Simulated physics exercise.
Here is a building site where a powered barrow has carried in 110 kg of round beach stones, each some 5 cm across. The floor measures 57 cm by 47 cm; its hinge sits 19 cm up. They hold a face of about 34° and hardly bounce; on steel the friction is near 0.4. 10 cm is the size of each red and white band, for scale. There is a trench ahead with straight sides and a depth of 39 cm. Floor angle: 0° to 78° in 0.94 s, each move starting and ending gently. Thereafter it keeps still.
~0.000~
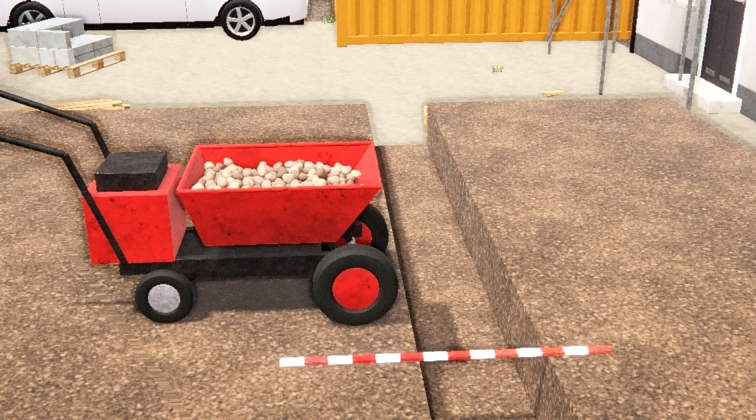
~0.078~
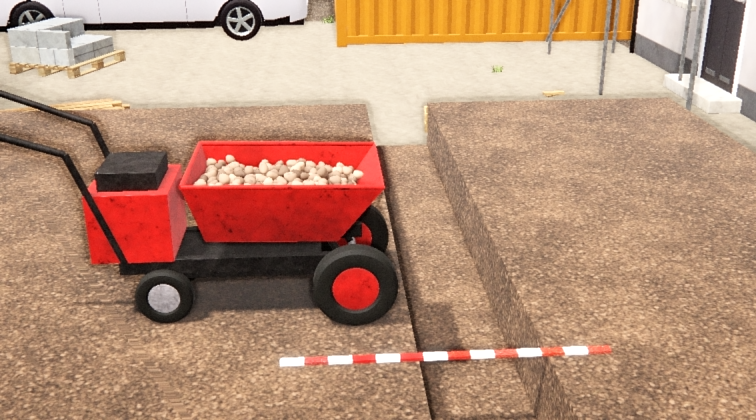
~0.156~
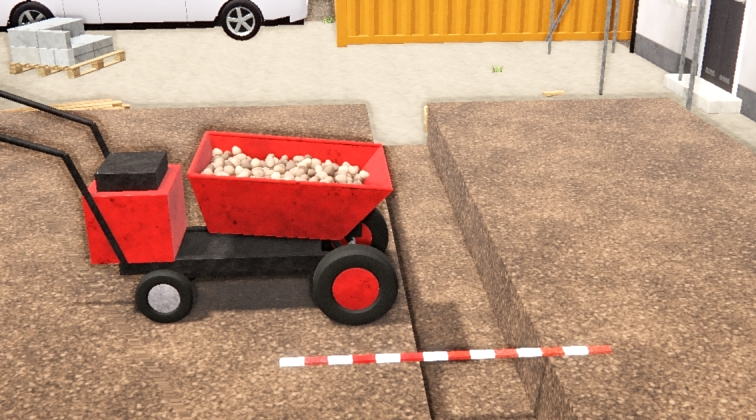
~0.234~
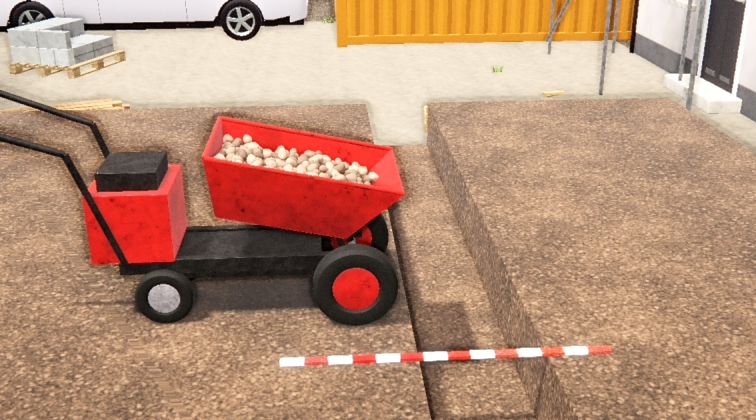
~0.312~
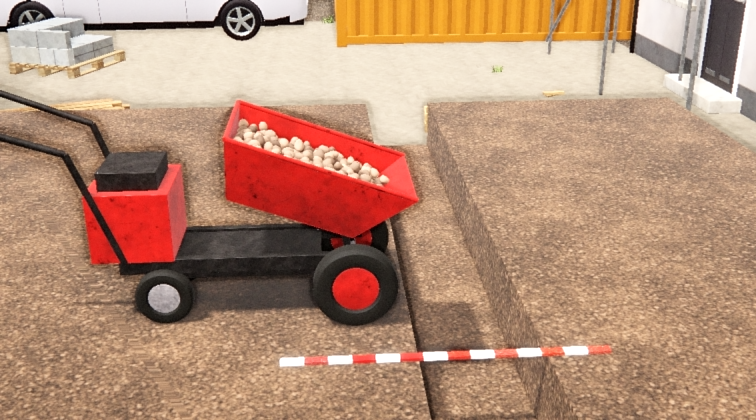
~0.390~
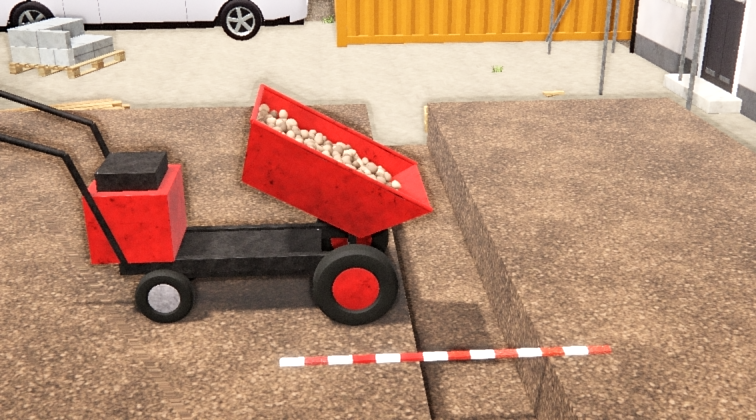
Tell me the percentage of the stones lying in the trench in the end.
Close to 74 %.
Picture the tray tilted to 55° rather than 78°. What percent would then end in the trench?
Share in trench: Approx. 50%.
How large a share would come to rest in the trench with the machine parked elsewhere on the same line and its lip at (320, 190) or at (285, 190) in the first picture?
Roughly 100 in a hundred, then 90 in a hundred.
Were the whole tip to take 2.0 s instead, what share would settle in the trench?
Something close to 85 per cent.
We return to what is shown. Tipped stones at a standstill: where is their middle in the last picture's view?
(493, 349).
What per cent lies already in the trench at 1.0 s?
Around 45 per cent of it.
After 0.7 s the floor is at 65°; 100 % in the tray; the foremost stones are at (459, 237).
After 1.0 s the floor is at 78°; 42 % in the tray, 45 % in the trench, 12 % past the trench; the foremost stones are at (563, 285).
After 1.4 s the floor is at 78°; 7 % in the tray, 67 % in the trench, 26 % past the trench; the foremost stones are at (690, 285).
After 3.3 s the floor is at 78°; 0 % in the tray, 74 % in the trench, 26 % past the trench; the foremost stones are past the picture's edge.
